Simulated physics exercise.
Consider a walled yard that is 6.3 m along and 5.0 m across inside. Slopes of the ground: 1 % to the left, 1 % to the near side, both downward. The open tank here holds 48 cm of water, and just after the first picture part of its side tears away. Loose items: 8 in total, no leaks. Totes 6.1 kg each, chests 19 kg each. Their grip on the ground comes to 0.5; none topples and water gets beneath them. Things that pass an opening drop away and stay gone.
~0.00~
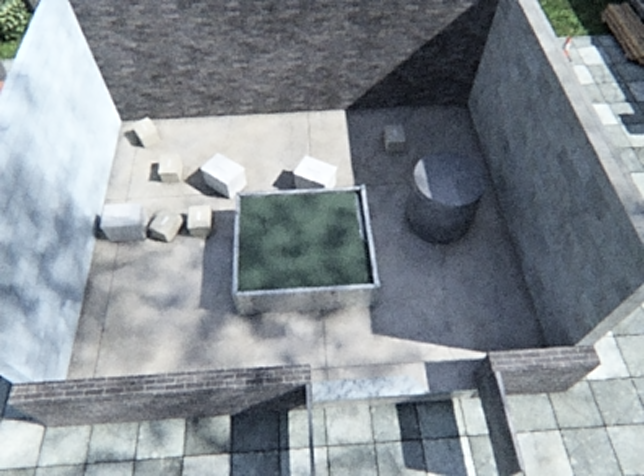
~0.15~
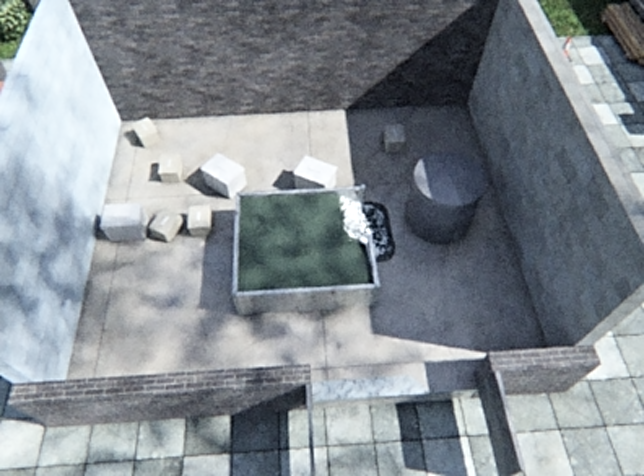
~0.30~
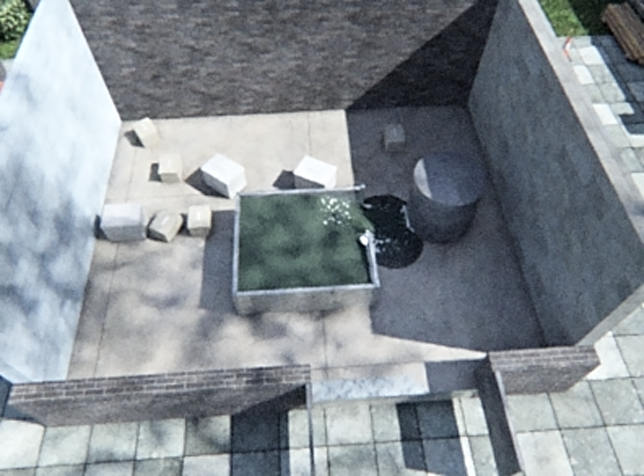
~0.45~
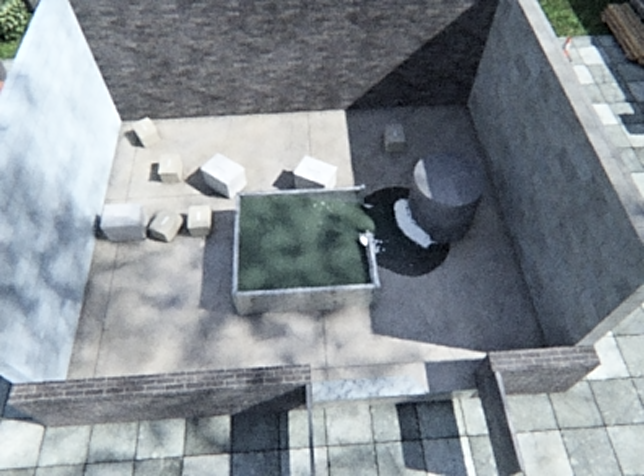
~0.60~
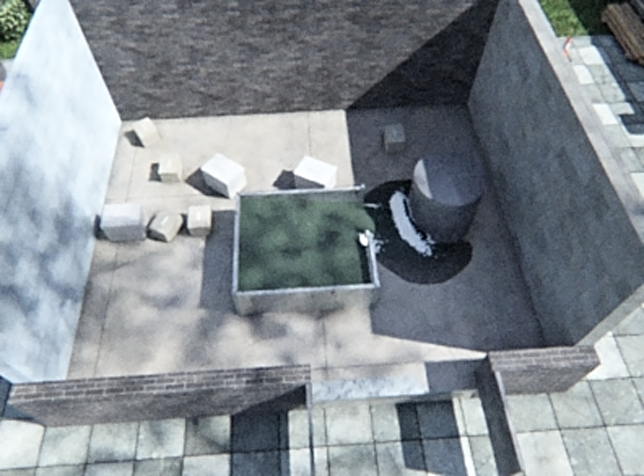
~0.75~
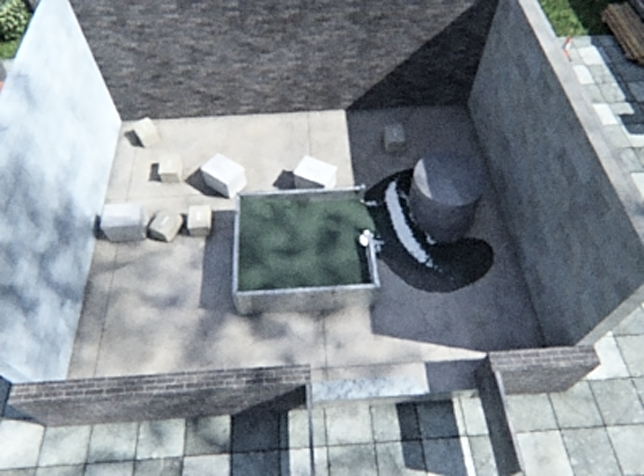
At first, an open tank of dark green water sits among pale blocks and a grey cylinder in a walled yard. Then white, foaming water bursts from the tank's right side, and a dark pool spreads to the cylinder and curves around its near side, while the blocks stay still.
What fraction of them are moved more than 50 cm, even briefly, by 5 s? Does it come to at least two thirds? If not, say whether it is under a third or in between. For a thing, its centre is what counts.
No, under a third.
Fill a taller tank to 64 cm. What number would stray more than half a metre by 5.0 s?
The answer would then be 1.
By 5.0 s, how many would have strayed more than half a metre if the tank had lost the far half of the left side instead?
You'd get 5 in that case.
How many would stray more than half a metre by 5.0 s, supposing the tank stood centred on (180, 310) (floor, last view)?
Then the count would be 0.
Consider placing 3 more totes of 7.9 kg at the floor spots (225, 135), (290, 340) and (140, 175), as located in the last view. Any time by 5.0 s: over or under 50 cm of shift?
Answers in order are does not cross, does not cross and does not cross.
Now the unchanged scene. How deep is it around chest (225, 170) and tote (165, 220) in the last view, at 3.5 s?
Around 0 cm and 0 cm.
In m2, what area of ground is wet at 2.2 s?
Somewhere around 14 m2, roughly.
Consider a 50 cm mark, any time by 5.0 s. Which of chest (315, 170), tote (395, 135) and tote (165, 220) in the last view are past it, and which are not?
Taking them in turn, the answers are smaller, greater and smaller.
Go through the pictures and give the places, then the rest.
In the first frame, a tote at (395, 133) rests on the ground; a tote at (145, 128), on the bottom; water covers 3.0 m2; 0 of 8 have shifted.
In the second frame, a tote at (395, 133) rests on the ground; a tote at (145, 128), on the bottom; 3.4 m2 under water; 0 of 8 have shifted.
In the third frame, a tote at (395, 133) rests on the ground; a tote at (145, 128), on the bottom; water covers 3.9 m2; 0 of 8 have shifted.
In the fourth frame, a tote at (395, 133), on the bottom; a tote at (145, 128), on the bottom; 4.2 m2 under water; 0 of 8 have shifted.
In the fifth frame, a tote at (395, 133) rests on the ground; a tote at (145, 128), on the bottom; water covers 4.6 m2; 0 of 8 have shifted.
In the sixth frame, a tote at (395, 133), on the bottom; a tote at (145, 128), on the bottom; water covers 5.2 m2; 0 of 8 have shifted.
After 1.1 s 0 of 8 are over 50 cm from their spots; 0 afloat.
After 2.2 s 1 of 8 are over 50 cm from their spots; 0 afloat.
After 3.5 s 1 of 8 are over 50 cm from their spots; 1 afloat.
After 5.0 s 1 of 8 are over 50 cm from their spots, and 1 have been at some point; 1 afloat.
